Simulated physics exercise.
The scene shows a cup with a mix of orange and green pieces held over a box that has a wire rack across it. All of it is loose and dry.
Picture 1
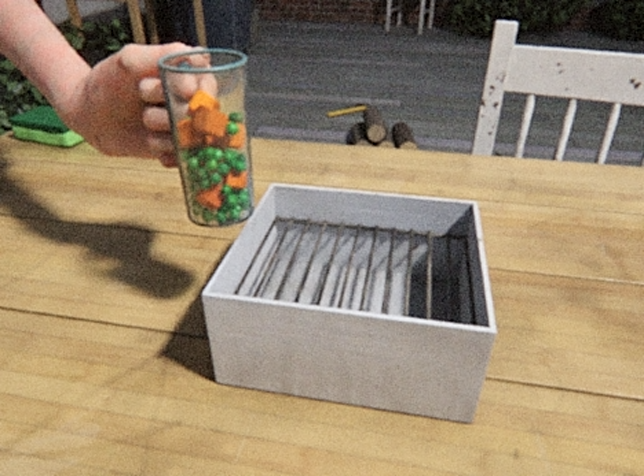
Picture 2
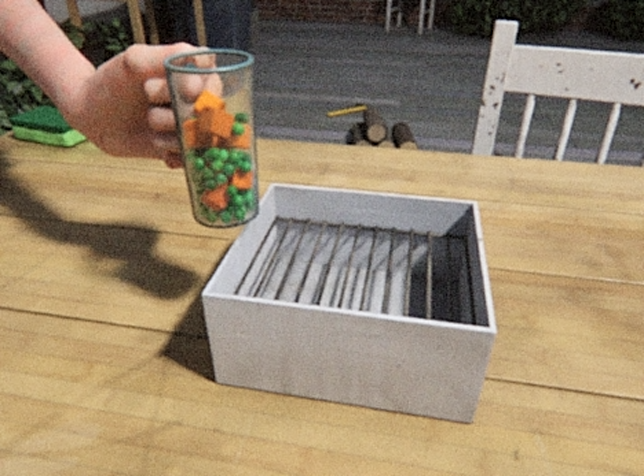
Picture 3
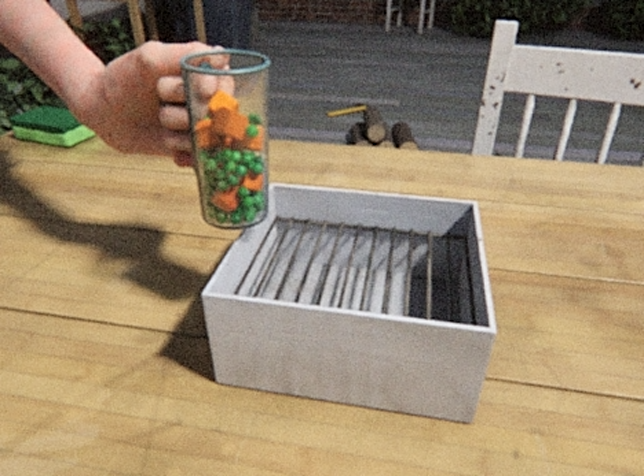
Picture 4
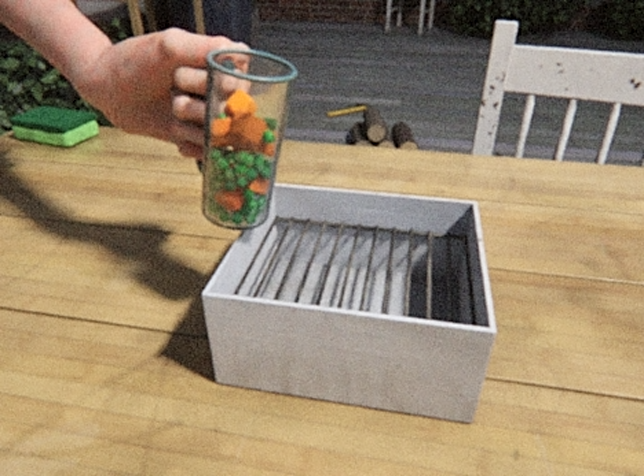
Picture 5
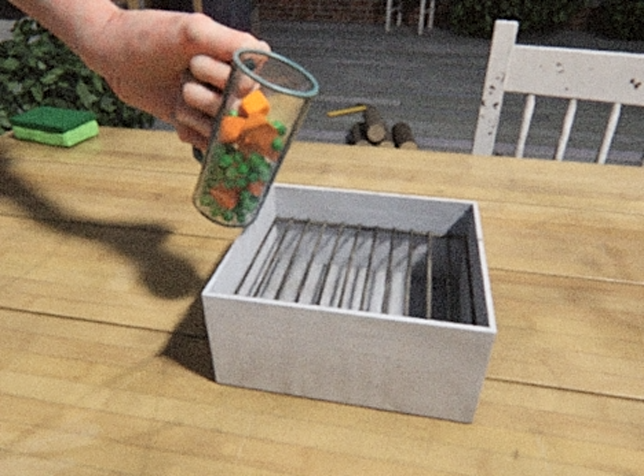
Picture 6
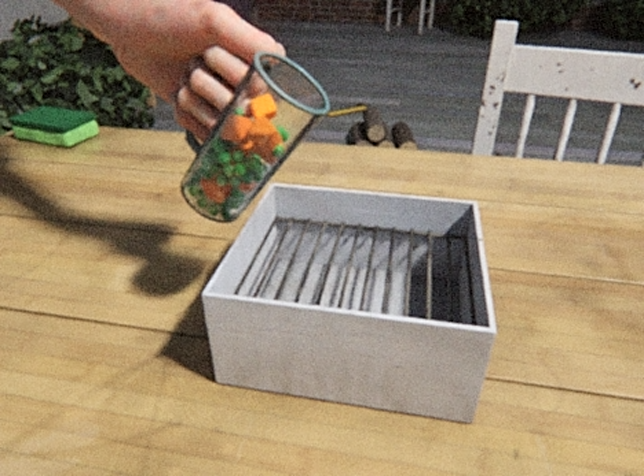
A clear cup of orange chunks and green balls, held by a hand, moved slightly right beside a pale box with wires across it, then leaned steadily to the right with the pieces still inside.
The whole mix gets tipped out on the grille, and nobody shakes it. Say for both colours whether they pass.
Orange: Kept above; green: Fallen below.
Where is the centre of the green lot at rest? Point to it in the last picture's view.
When the motion stops, its middle lies near (326, 322) in the final view.
Then, 0.38 s after the last picture, orange ones, all in the cup; green ones, all in the cup.
Then, 0.71 s after the last picture, orange ones, all in the cup; green ones, all in the cup.
Then, 0.99 s after the last picture, orange ones, all on or over the wires; green ones, about a third in the cup, about half on or over the wires, a small part under the rack.
By the end, orange ones, all on the wires, none under the rack; green ones, all under the rack.
